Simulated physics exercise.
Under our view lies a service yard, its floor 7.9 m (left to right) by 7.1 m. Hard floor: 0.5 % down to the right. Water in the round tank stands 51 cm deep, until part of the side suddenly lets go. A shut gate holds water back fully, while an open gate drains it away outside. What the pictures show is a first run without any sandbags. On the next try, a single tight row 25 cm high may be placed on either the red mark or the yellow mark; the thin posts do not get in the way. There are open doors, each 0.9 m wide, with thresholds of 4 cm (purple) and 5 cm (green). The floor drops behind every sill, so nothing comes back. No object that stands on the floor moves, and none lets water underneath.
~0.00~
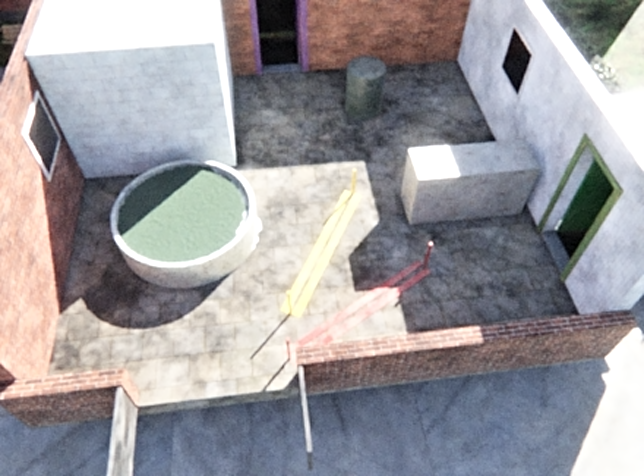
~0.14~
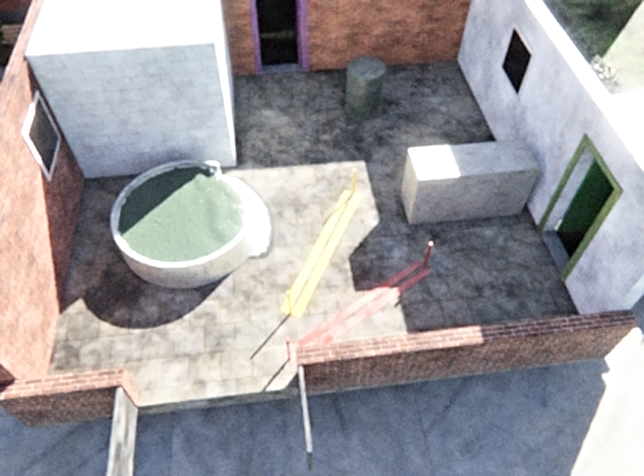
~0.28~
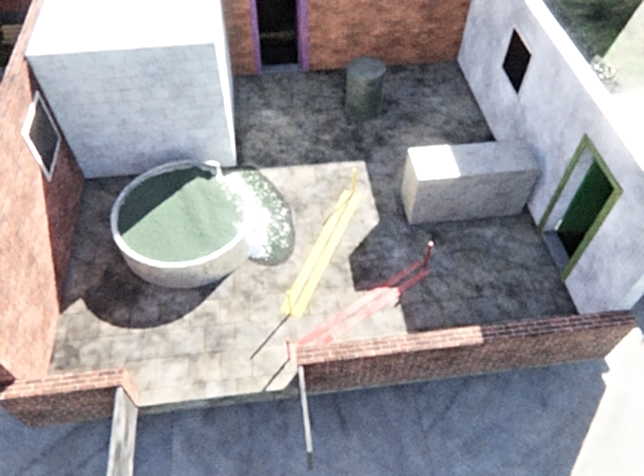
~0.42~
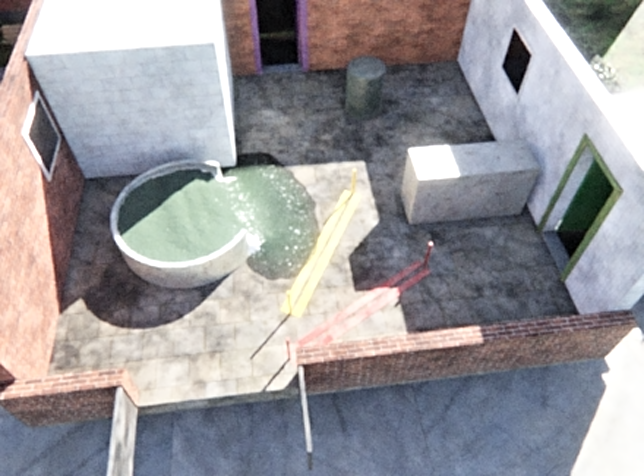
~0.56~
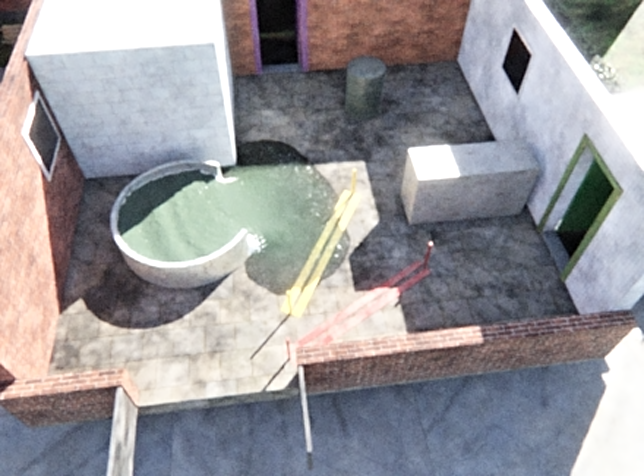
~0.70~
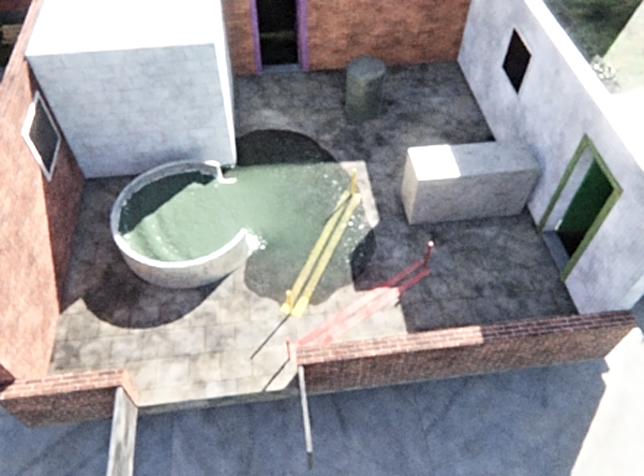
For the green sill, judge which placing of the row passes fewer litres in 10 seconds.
I would choose yellow.
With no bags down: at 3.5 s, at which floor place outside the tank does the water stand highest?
I'd point to somewhere near (582, 337).
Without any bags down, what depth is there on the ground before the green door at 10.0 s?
About 6.5 centimetres.
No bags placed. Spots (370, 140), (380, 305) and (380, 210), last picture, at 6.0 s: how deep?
In turn they read 3, 1 and 6 centimetres.
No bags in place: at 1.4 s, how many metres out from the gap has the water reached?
3.6 m.
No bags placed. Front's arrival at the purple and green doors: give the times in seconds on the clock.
Arrival times - purple 2.4 s, green 2.4 s.
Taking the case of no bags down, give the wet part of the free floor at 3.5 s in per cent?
The flood covers close to 60 per cent of the floor.
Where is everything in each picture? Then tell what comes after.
The round tank at (185, 212) is whole and still, 51 cm deep, in the first picture.
The front is at a hidden place, 0.9 m from the gap at (250, 208); 0.4 m2 of floor is under water; 51 cm left at the back of the round tank, in the second picture.
Water pours out at (250, 209) and has run 1.1 m, to (274, 262); typically 8 cm deep outside, 51 cm at the round tank's back, in the third picture.
Water pours out at (250, 210) and has run 1.5 m, to (294, 273); typically 6 cm deep outside, 51 cm at the round tank's back, in the fourth picture.
Water pours out at (250, 210) and has run 1.8 m, to (276, 145); typically 4 cm deep outside, 51 cm at the round tank's back, in the fifth picture.
The front is at (368, 253), 2.2 m from the gap at (250, 210); 6.5 m2 of floor is under water; 47 cm left at the back of the round tank, in the sixth picture.
After 1.4 s water covers 35 % of the floor and is deepest (22 cm) near (256, 211) in the run without bags; in at the green door, 0 L with no bags, 0 L with the row on red, 0 L on yellow.
After 2.2 s water covers 50 % of the floor and is deepest (23 cm) near (398, 206) in the run without bags; in at the green door, 0 L with no bags, 0 L with the row on red, 0 L on yellow.
After 3.5 s water covers 60 % of the floor and is deepest (25 cm) near (582, 337) in the run without bags; in at the green door, 11 L with no bags, 23 L with the row on red, 0 L on yellow.
After 6.0 s water covers 65 % of the floor and is deepest (15 cm) near (366, 93) in the run without bags; in at the green door, 31 L with no bags, 50 L with the row on red, 0 L on yellow.
After 10.0 s water covers 80 % of the floor and is deepest (8 cm) near (295, 193) in the run without bags; in at the green door, 52 L with no bags, 57 L with the row on red, 0 L on yellow.
